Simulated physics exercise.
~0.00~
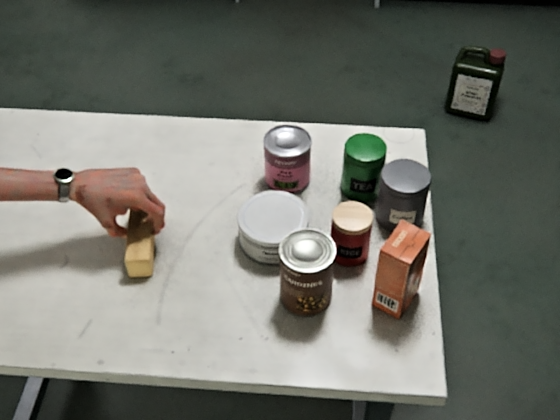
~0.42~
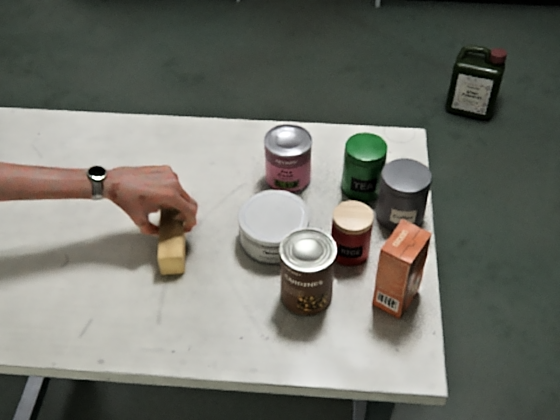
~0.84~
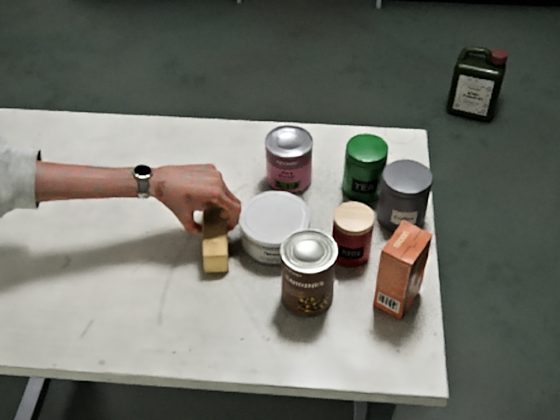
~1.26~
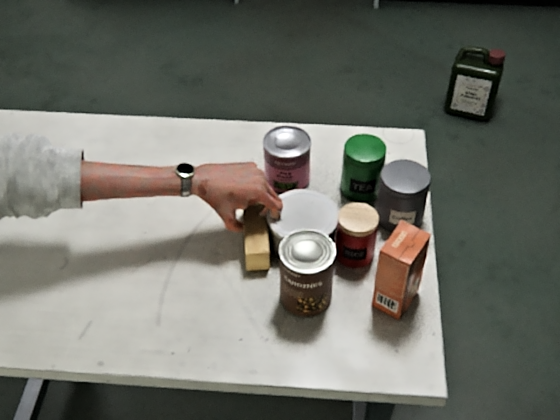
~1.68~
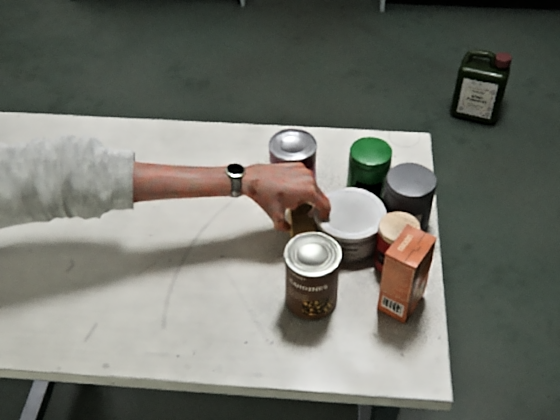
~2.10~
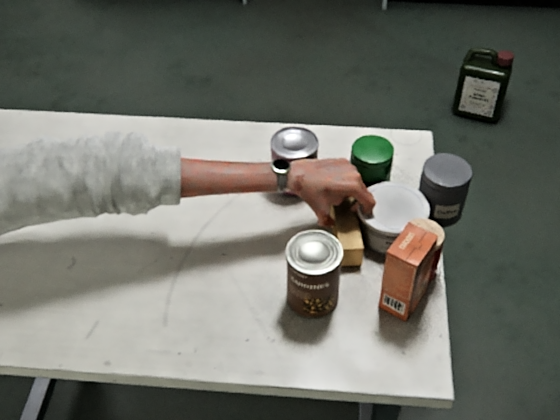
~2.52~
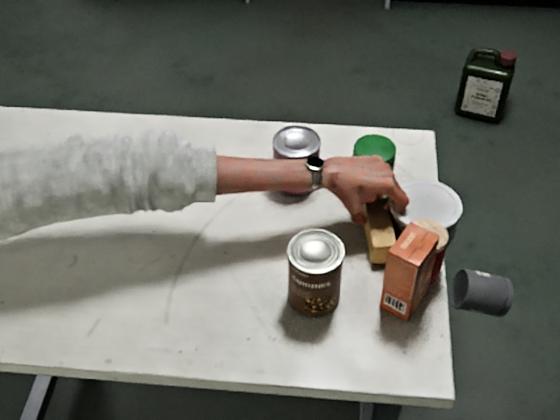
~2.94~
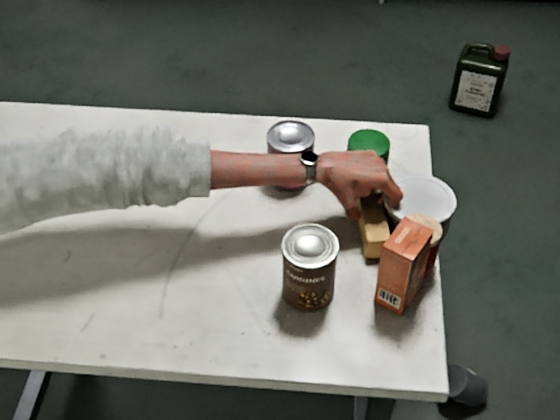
A hand wearing a wristwatch slides a small wooden block rightward across a white table, seen from above at an angle. Ahead of it, at the right end, stand a pink tin, a green jar, a grey jar, a white tub, a red jar, a brown tin and an orange carton, while a dark container sits on the floor beyond. The block reaches the white tub and pushes it right, and the red jar shifts too. The grey jar moves to the edge, then tips off and drops to the floor. The hand stops, with everything else still on the table.
